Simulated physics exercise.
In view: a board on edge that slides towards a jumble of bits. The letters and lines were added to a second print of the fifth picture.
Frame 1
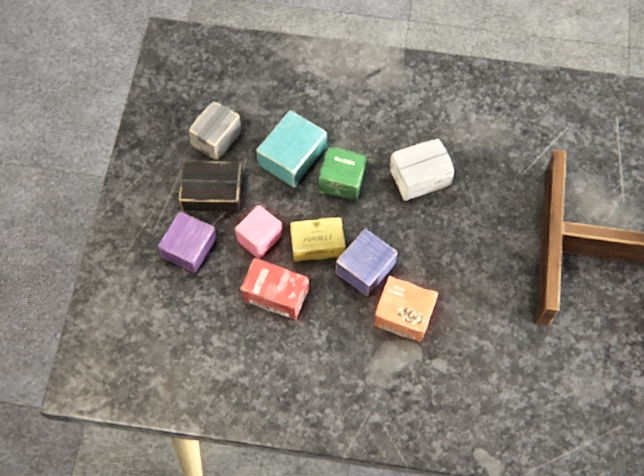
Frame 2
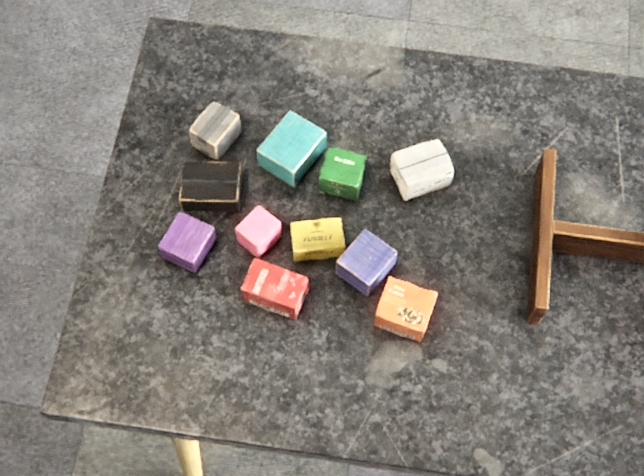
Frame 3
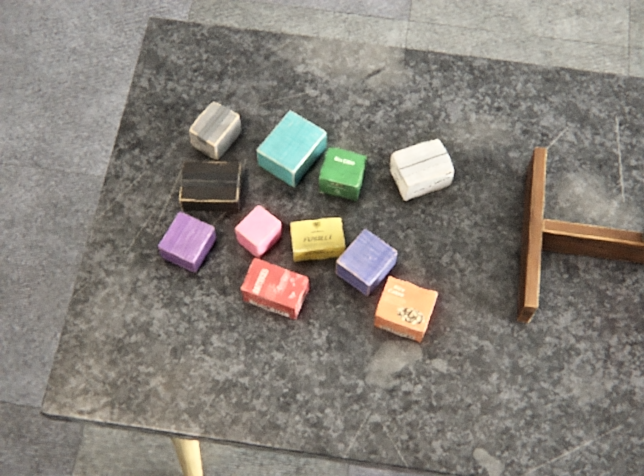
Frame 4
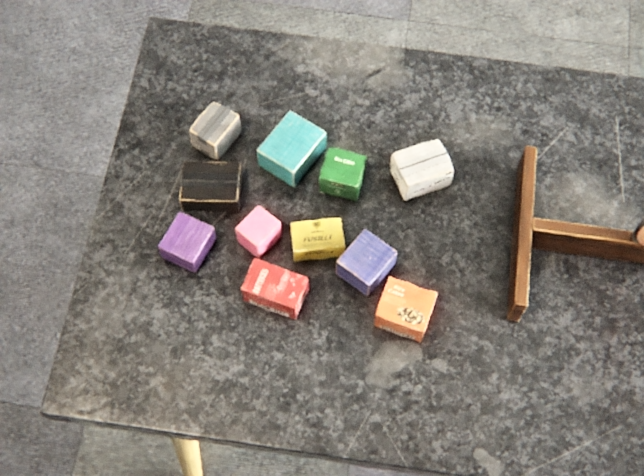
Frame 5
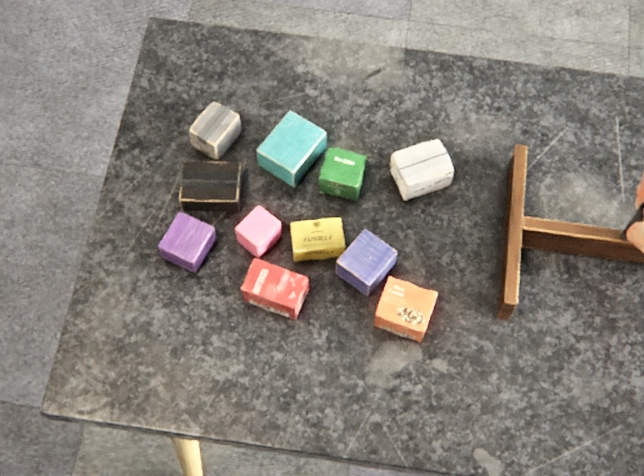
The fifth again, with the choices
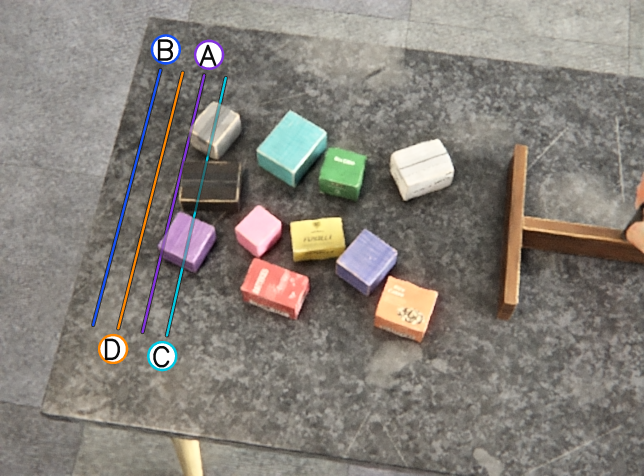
A hand, just coming into view at the right edge, slid a wooden T-shaped board slowly left across a dark speckled tabletop, a little closer to the scattered colourful blocks, which stayed still.
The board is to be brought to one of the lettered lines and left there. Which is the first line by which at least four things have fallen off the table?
It can halt at D.
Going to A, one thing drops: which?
It is the grey box.
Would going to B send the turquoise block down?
By then, yes.
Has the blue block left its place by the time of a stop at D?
Yes.
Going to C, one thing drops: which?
It is the grey box.
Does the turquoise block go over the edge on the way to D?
Yes.
On the marked copy, A at (175, 195); B at (129, 189); C at (198, 199); D at (153, 192).
Taking D. A third of the way, board (385, 204); orange box (359, 323); white box (359, 149).
Two thirds of the way, board (254, 186); grey box (151, 125); purple block (161, 246).
When it is over, board (151, 173); grey box over the edge; turquoise block over the edge; four fallen.
As for the rest, A drops only one; B drops five, but is farther than needed; C drops only one.
